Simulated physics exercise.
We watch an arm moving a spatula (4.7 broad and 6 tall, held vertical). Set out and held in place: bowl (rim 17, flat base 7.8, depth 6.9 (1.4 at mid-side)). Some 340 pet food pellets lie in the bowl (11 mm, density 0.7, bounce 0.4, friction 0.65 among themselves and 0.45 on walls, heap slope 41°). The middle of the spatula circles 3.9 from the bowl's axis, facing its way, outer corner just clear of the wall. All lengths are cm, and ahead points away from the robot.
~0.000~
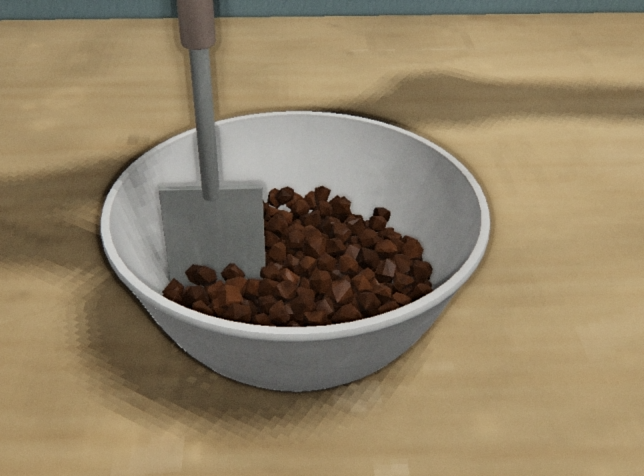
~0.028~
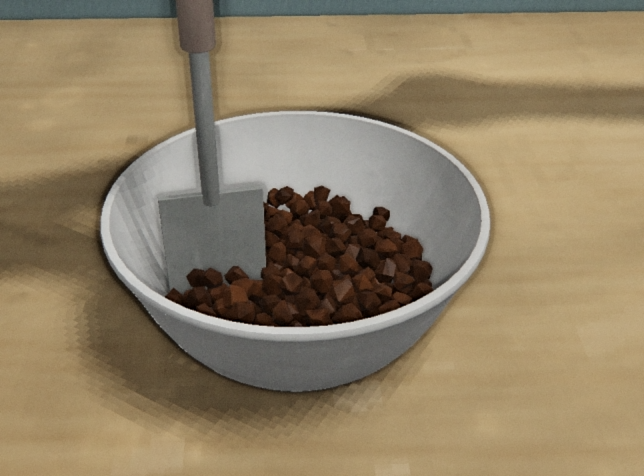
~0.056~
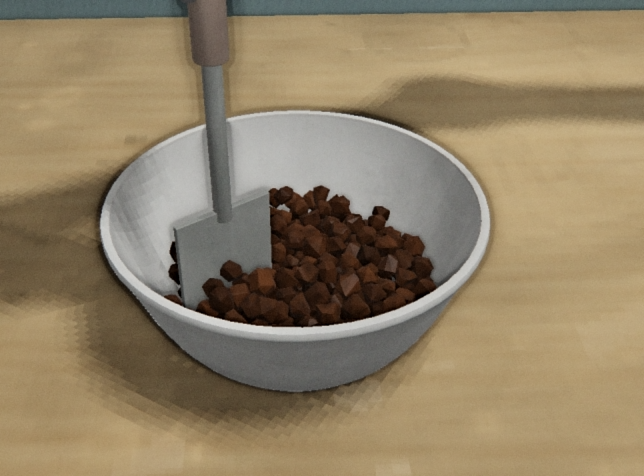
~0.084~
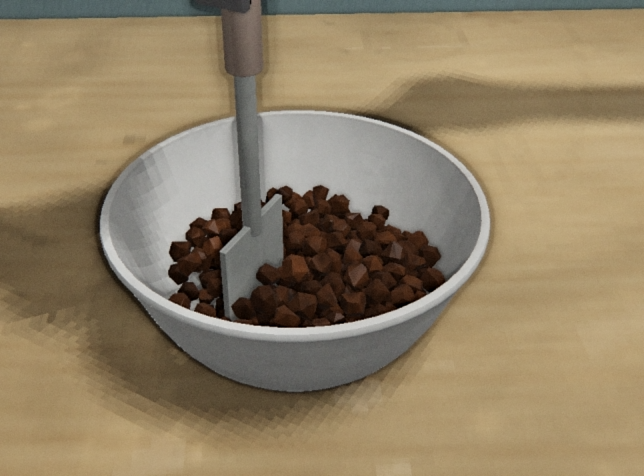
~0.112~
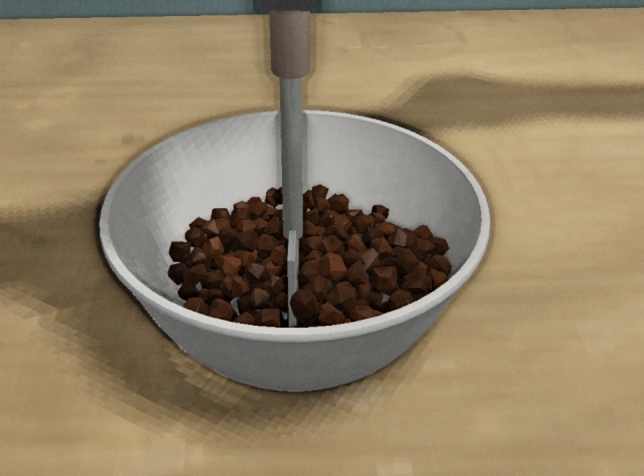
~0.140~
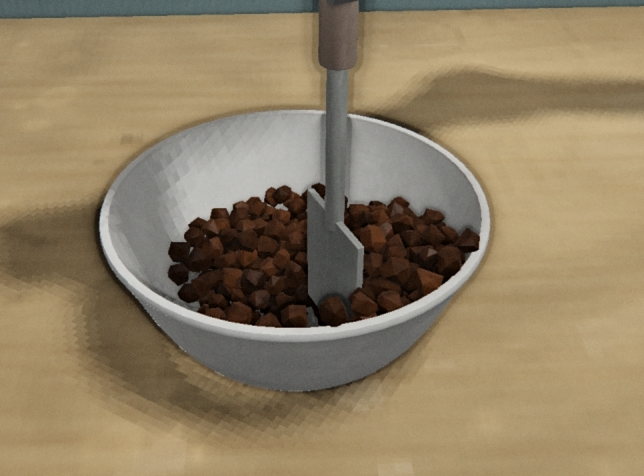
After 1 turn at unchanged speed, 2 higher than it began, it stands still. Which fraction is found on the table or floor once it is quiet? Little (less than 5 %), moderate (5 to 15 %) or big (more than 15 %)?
A big share, more than 15 %, ends on the table or floor.
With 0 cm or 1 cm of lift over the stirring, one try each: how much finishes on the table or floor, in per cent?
About 30 and 25 per cent.
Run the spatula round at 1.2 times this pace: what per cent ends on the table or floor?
Some 25 per cent.
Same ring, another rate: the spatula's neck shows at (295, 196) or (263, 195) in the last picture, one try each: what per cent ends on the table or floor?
About 15 and 10 per cent.
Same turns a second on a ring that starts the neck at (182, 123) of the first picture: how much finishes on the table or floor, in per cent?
About 0 per cent.
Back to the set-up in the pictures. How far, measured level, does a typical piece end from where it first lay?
About 5 cm.
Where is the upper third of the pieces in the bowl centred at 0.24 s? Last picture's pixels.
Around (363, 174).
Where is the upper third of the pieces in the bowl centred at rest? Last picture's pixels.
Around (243, 292).
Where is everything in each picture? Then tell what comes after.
In the first frame, spatula neck at (208, 159), 0° round; upper third of the load around (294, 265), from x 170 to 420, top at y 195; 345 in the bowl.
In the second frame, spatula neck at (208, 164), 9° round; upper third of the load around (294, 267), from x 170 to 420, top at y 195.
In the third frame, spatula neck at (220, 180), 34° round; upper third of the load around (302, 278), from x 175 to 425, top at y 195.
In the fourth frame, spatula neck at (251, 192), 60° round; upper third of the load around (318, 281), from x 180 to 430, top at y 195.
In the fifth frame, spatula neck at (292, 195), 86° round; upper third of the load around (344, 277), from x 180 to 440, top at y 195.
In the sixth frame, spatula neck at (335, 187), 112° round; upper third of the load around (381, 260), from x 180 to 465, top at y 190; 345 in the bowl.
By 0.24 s, 204° round, highest piece 10 above the table; 322 in the bowl, 1 on the table or floor, 22 in flight or on the tool.
By 0.34 s, 295° round, highest piece 10 above the table; 297 in the bowl, 17 on the table or floor, 31 in flight or on the tool.
By 0.58 s, 0° round, highest piece 5 above the table; 276 in the bowl, 69 on the table or floor.
By 1.28 s, 0° round, highest piece 5 above the table; 276 in the bowl, 69 on the table or floor.
Final count, 276 in the bowl, 69 on the table or floor. That is 20 % on the table or floor.
